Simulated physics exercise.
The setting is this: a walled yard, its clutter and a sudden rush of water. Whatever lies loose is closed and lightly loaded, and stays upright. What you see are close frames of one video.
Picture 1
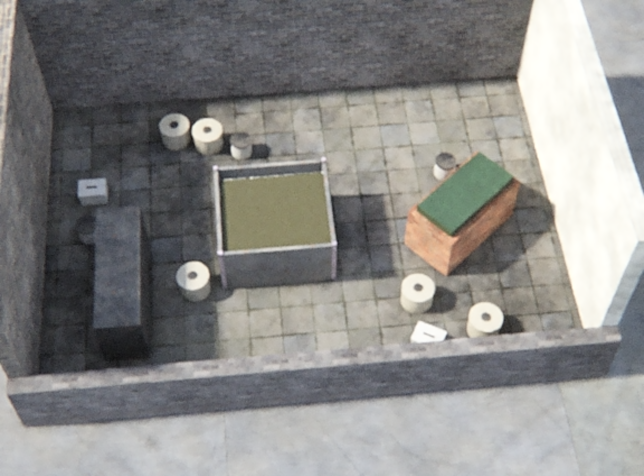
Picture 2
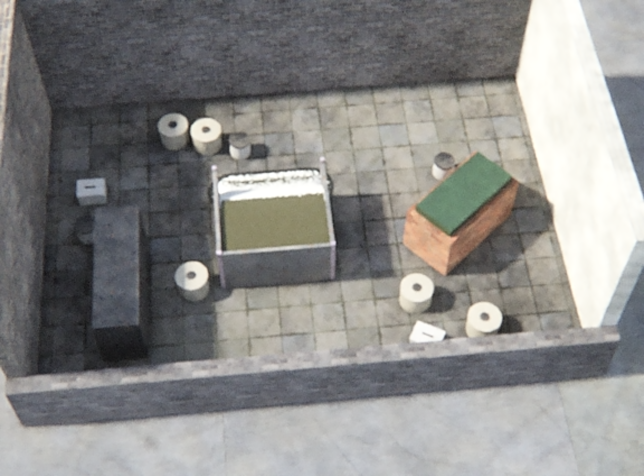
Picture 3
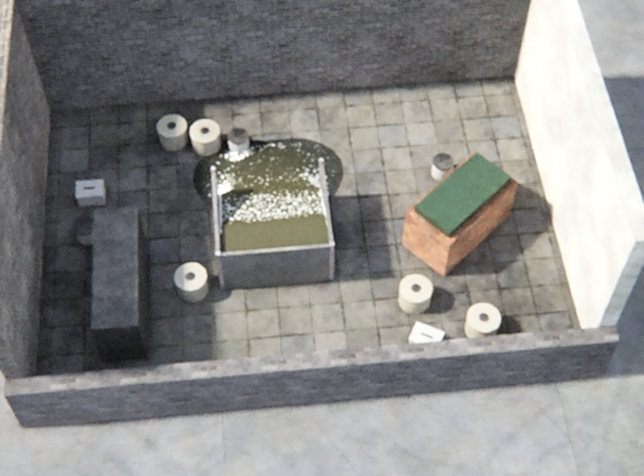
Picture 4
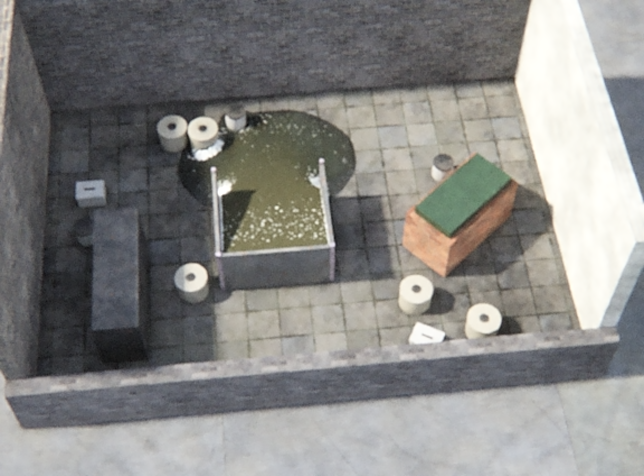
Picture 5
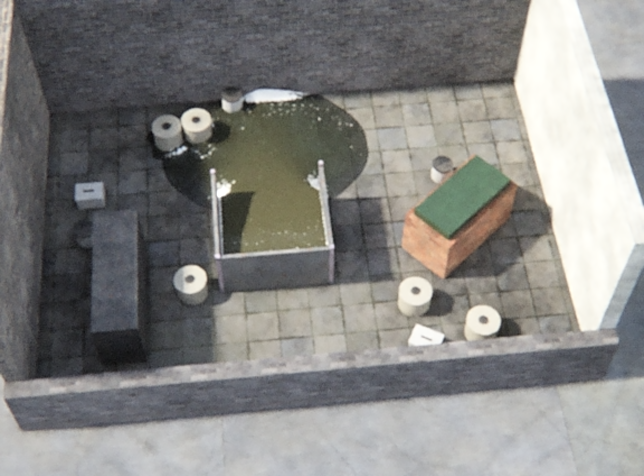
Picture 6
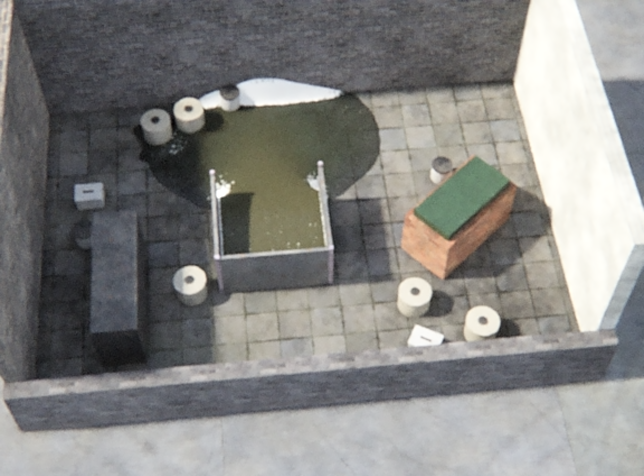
A walled yard with a grey paved floor is seen from high above its low front wall. An open grey tank of murky olive water stands near the middle, a dark block to its left, a green-topped brick block to its right, and pale round tubs around them. The tank's back side opens, foaming water spreads to the rear wall, and a small grey pail and two tubs shift backward.
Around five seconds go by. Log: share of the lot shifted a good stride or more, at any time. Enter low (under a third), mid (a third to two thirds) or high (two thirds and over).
Mid.
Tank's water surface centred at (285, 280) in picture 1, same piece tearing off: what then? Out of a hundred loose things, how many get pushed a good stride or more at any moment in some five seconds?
Roughly 60 per cent.
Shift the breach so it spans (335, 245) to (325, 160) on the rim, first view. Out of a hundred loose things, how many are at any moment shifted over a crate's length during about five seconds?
It comes to roughly 50 %.
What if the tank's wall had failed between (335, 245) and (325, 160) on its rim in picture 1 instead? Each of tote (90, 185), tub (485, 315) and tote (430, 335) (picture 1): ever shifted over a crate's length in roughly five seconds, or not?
Results in order: Stayed short / cleared that distance / cleared that distance.
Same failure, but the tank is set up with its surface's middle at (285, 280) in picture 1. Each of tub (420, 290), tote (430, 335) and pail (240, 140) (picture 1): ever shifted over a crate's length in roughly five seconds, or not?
First never went far, then never went far, then displaced far.
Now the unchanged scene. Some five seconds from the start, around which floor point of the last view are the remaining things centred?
Near (231, 295).
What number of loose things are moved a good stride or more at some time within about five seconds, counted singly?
Count: 6.
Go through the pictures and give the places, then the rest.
The first picture shows a pail at (241, 140) rests on the ground; a tub at (207, 130), on the bottom; 0 of 10 have shifted.
The second picture shows a pail at (240, 140), on the bottom; a tub at (206, 130), on the bottom; 0 of 10 have shifted.
The third picture shows a pail at (238, 136), on the bottom, close to its start; a tub at (205, 131) rests on the ground; 1 of 10 have shifted.
The fourth picture shows a pail at (235, 111) rests on the ground, a stride from its start; a tub at (203, 129), on the bottom, close to its start; 2 of 10 have shifted.
The fifth picture shows a pail at (232, 94) rests on the ground, a stride from its start; a tub at (196, 120), on the bottom, close to its start; 3 of 10 have shifted.
The sixth picture shows a pail at (230, 92), afloat, a stride from its start; a tub at (188, 109) rests on the ground, a stride from its start; 3 of 10 have shifted.
A moment on, 3 of 10 are well off their spots; 2 afloat.
Next, 3 of 10 are well off their spots; 3 afloat.
Later, 4 of 10 are well off their spots; 5 afloat.
In the end, 6 of 10 are well off their spots, and 6 have been at some point; 4 afloat.
